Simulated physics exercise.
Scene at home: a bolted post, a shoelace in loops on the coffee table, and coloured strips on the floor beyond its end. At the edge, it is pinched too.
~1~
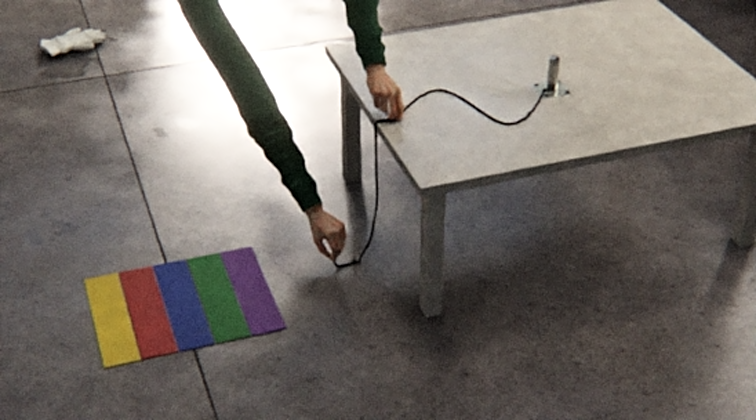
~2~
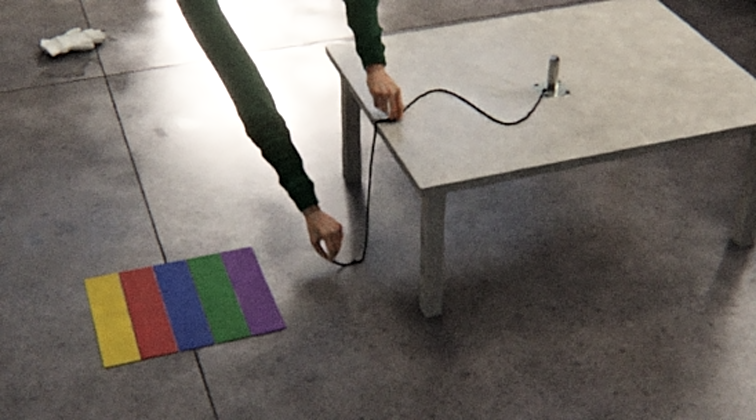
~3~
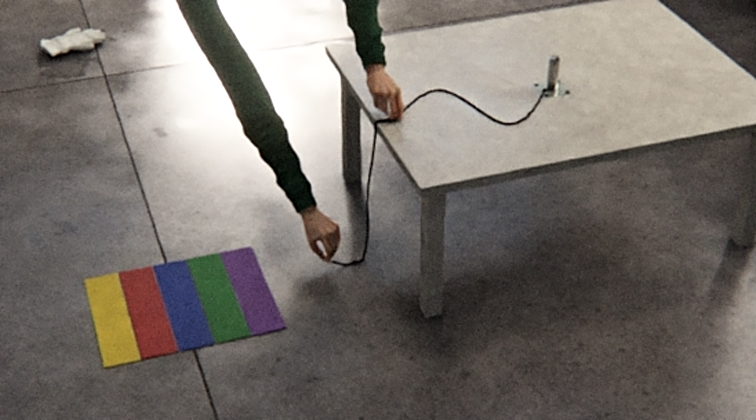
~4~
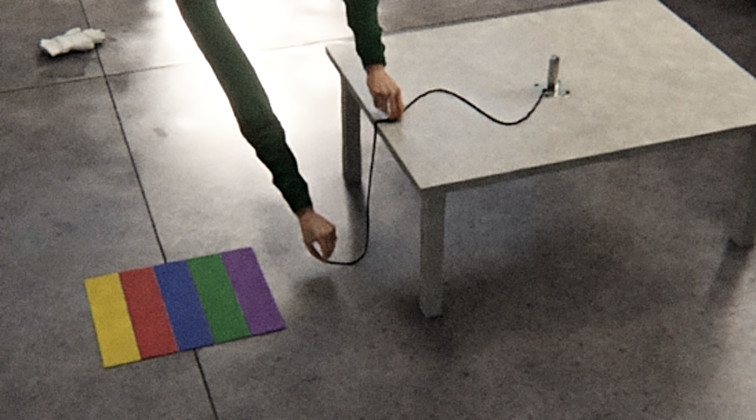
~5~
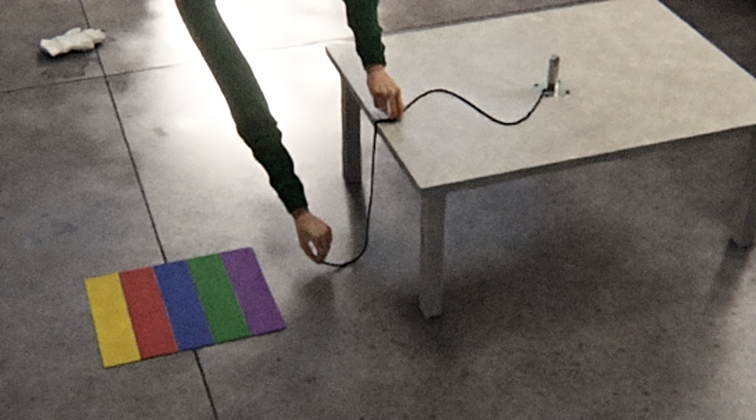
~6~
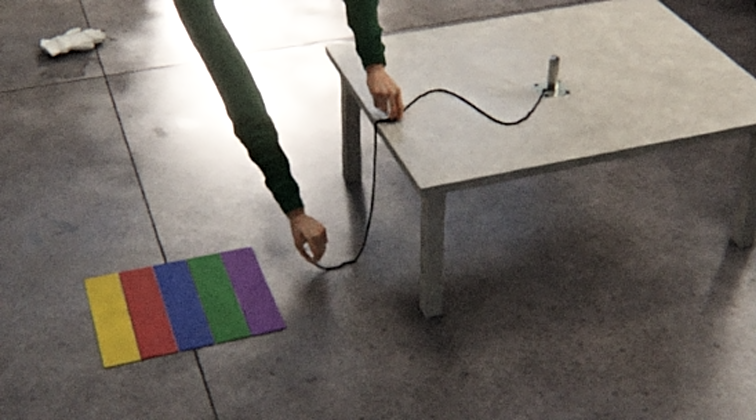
A person's two arms in dark green sleeves reach down over a grey concrete-like floor, seen from above at an angle, beside a pale table. One hand pinches a thin black cord at the table's edge, the other its low end, near a mat striped yellow, red, blue, green and purple; a white cloth lies upper left. The lower hand drifts slightly left, while the rest and the camera stay still.
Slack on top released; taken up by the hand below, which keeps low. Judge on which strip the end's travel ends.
Its travel ends on the yellow strip.
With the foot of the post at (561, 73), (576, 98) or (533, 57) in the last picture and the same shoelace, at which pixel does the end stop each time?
Roughly (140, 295), (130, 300) and (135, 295), try by try.
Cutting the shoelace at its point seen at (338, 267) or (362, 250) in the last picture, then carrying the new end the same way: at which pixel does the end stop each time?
About (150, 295), then (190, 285).
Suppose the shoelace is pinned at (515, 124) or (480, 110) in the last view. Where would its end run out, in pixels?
Per try (px): (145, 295), (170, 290).
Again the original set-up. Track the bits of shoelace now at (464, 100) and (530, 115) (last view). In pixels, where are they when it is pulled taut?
Around (408, 117), then around (494, 100).
A little later, end near (183, 288); over blue.
Next, end near (138, 297); over red.
When it is tight, end near (111, 302); over yellow. It gets as far as the yellow strip.
